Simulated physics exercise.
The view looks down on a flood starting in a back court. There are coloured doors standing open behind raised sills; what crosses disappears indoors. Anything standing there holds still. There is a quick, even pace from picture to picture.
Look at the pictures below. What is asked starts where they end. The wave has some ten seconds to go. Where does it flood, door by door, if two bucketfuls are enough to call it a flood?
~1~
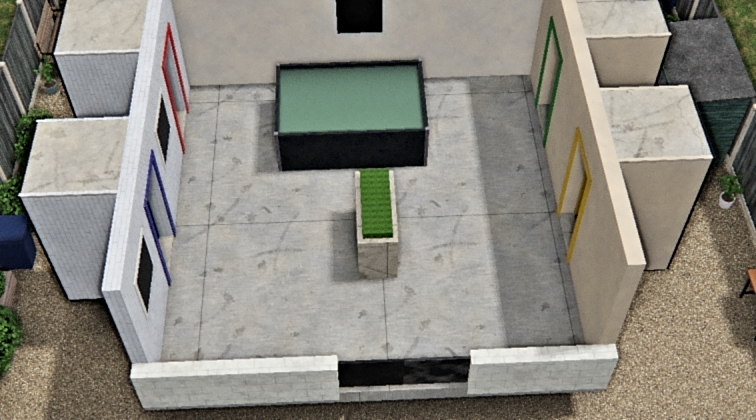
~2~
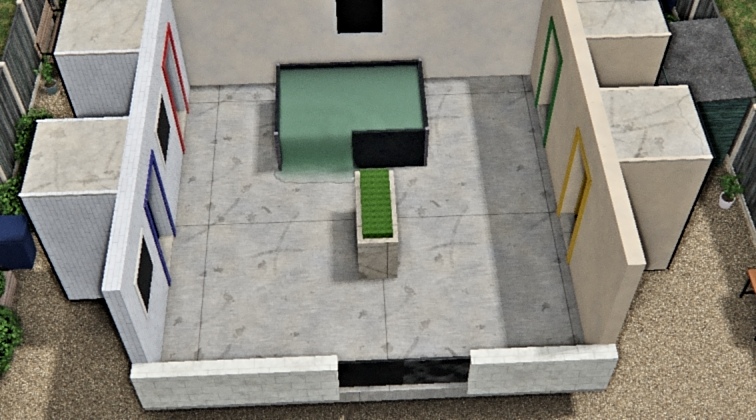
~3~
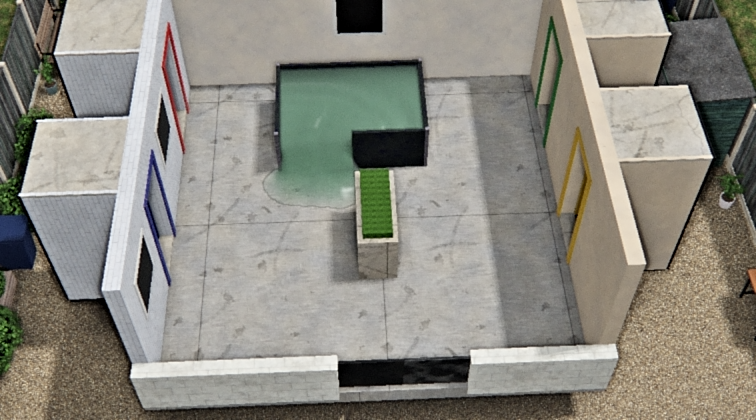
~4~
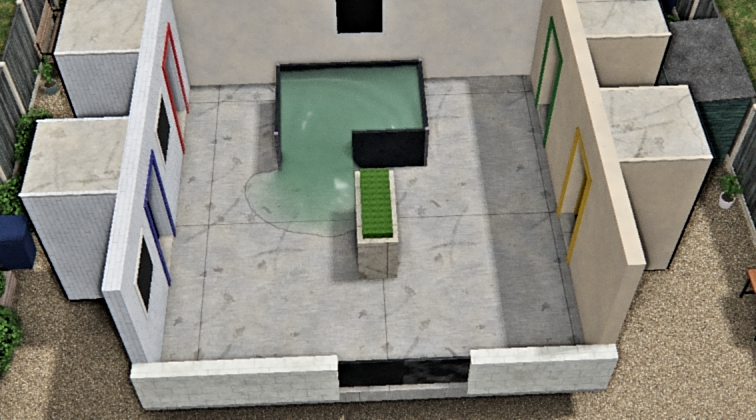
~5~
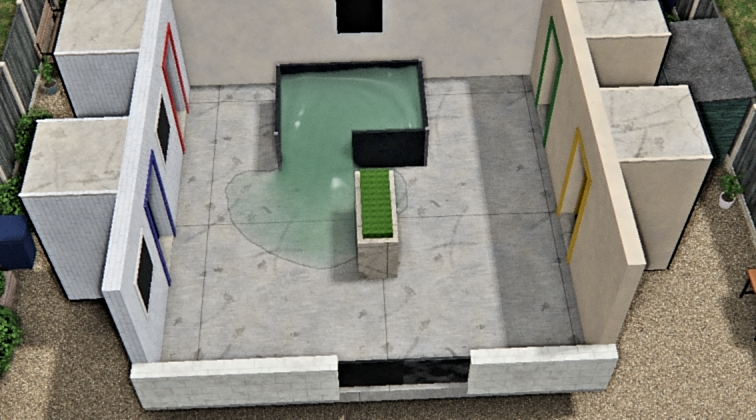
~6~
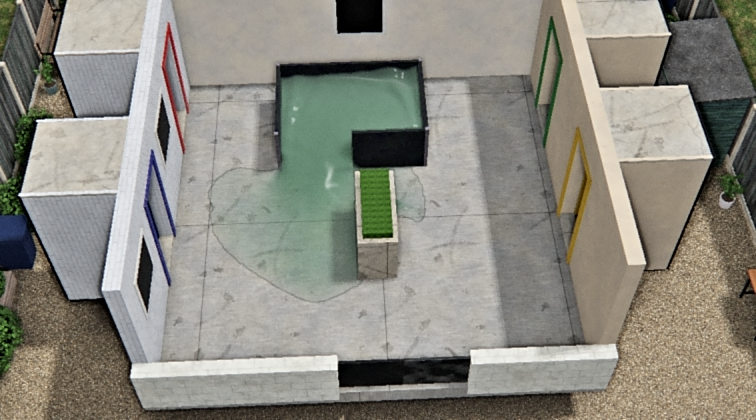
At the red door it does not flood; at the yellow door it does not flood; at the blue door it floods; at the green door it does not flood.
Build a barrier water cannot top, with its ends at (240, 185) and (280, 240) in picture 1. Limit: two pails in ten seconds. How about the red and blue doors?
First the red door comes in over, then the blue door comes in under.
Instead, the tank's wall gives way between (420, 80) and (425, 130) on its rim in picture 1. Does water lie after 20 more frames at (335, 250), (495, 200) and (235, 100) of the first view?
Untouched, submerged, untouched.
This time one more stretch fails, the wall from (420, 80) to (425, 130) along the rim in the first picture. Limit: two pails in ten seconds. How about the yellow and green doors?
The yellow door tops the limit and the green door tops the limit.
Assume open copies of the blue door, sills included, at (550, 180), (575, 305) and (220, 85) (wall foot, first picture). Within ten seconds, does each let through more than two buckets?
Taking the new doors in the order given: The first comes up short, the second tops it, the third tops it.
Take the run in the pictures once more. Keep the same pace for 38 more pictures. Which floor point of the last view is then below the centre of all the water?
I'd put it at around (343, 236).
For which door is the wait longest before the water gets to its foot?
My answer: The red door.
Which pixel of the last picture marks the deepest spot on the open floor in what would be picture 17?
Approximate pixel: (194, 384).
A moment on, water covers 40 % of the floor; the red door not reached, the yellow door not reached, the blue door wet at the sill, nothing in, the green door not reached.
Next, water covers 45 % of the floor; the red door not reached, the yellow door not reached, the blue door over two buckets in, the green door not reached.
Then, water covers 60 % of the floor; the red door not reached, the yellow door wet at the sill, nothing in, the blue door over two buckets in, the green door wet at the sill, nothing in.
Later, water covers 85 % of the floor; the red door wet at the sill, nothing in, the yellow door wet at the sill, nothing in, the blue door far over two buckets in, the green door wet at the sill, nothing in.
In the end, water covers 100 % of the floor; the red door wet at the sill, nothing in, the yellow door wet at the sill, nothing in, the blue door far over two buckets in, the green door wet at the sill, nothing in.
